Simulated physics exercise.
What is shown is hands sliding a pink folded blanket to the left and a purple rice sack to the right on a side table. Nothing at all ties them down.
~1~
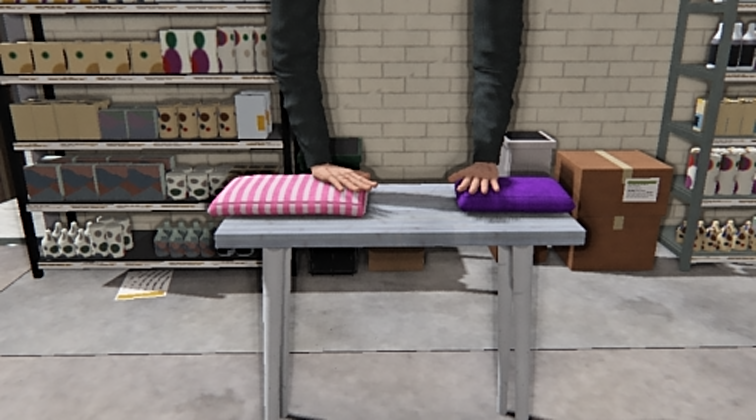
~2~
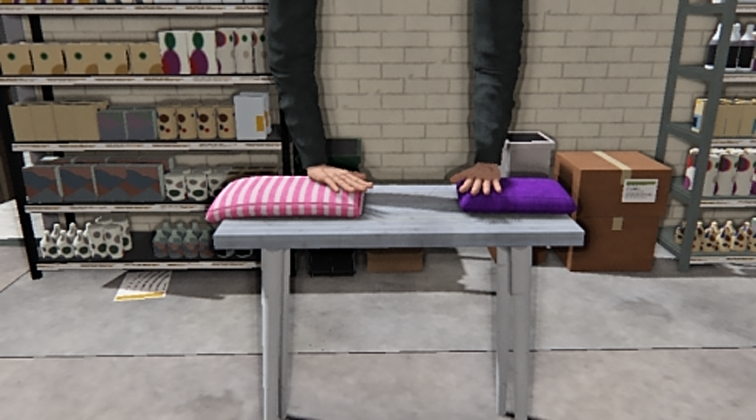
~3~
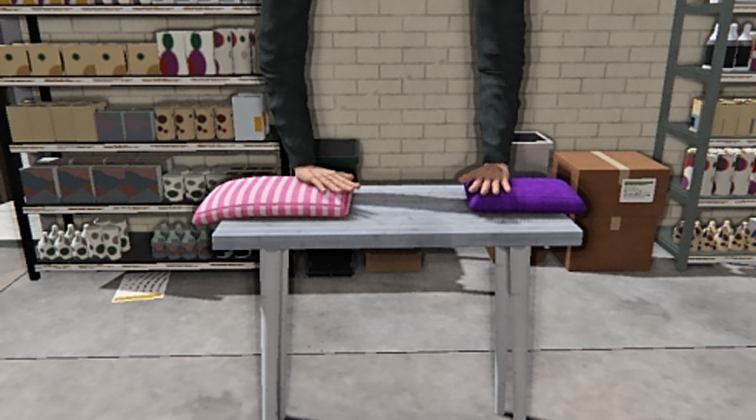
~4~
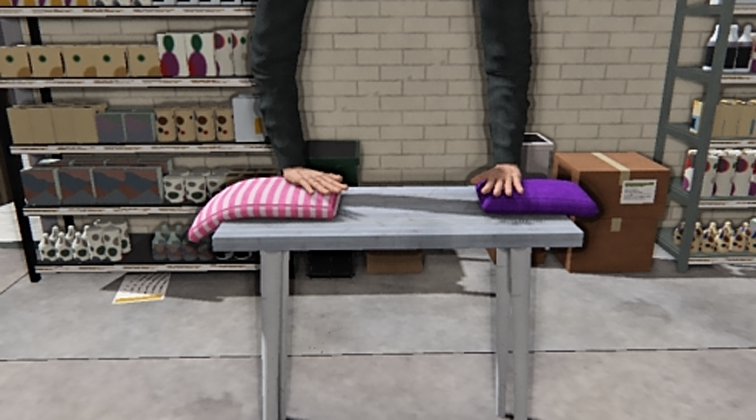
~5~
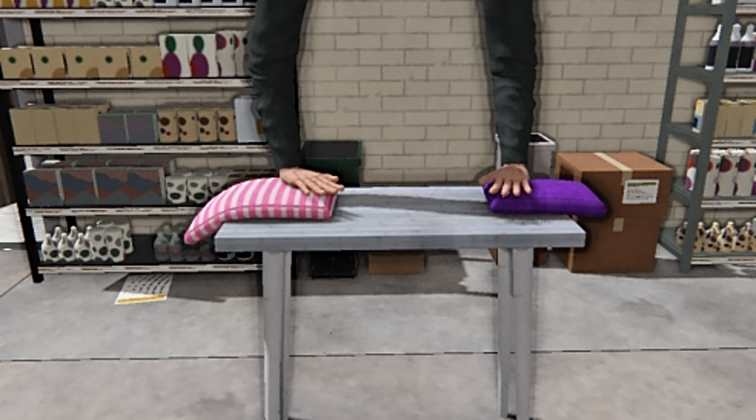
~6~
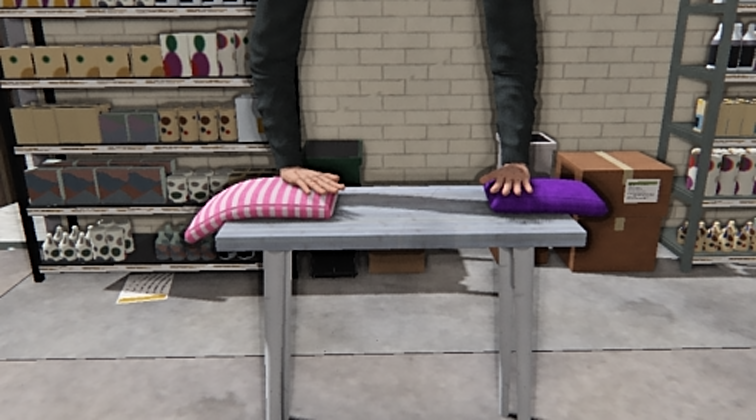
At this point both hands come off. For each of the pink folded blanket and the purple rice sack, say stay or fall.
Stay or fall: Pink folded blanket - stay; purple rice sack - stay.
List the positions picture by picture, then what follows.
Folded blanket tip (219, 203); rice sack tip (567, 201), in the first frame.
Folded blanket tip (216, 208); rice sack tip (568, 202), in the second frame.
Folded blanket tip (203, 211); rice sack tip (577, 203), in the third frame.
Folded blanket tip (199, 228); rice sack tip (589, 205), in the fourth frame.
Folded blanket tip (196, 231); rice sack tip (597, 206), in the fifth frame.
Folded blanket tip (196, 229), about a third past the edge; rice sack tip (598, 205), about a third past the edge, in the sixth frame.
Then, 0.24 s after the last picture, folded blanket lying still; rice sack lying still.
At rest, folded blanket lying still; rice sack lying still. The pink folded blanket stays up there and the purple rice sack remains on top.
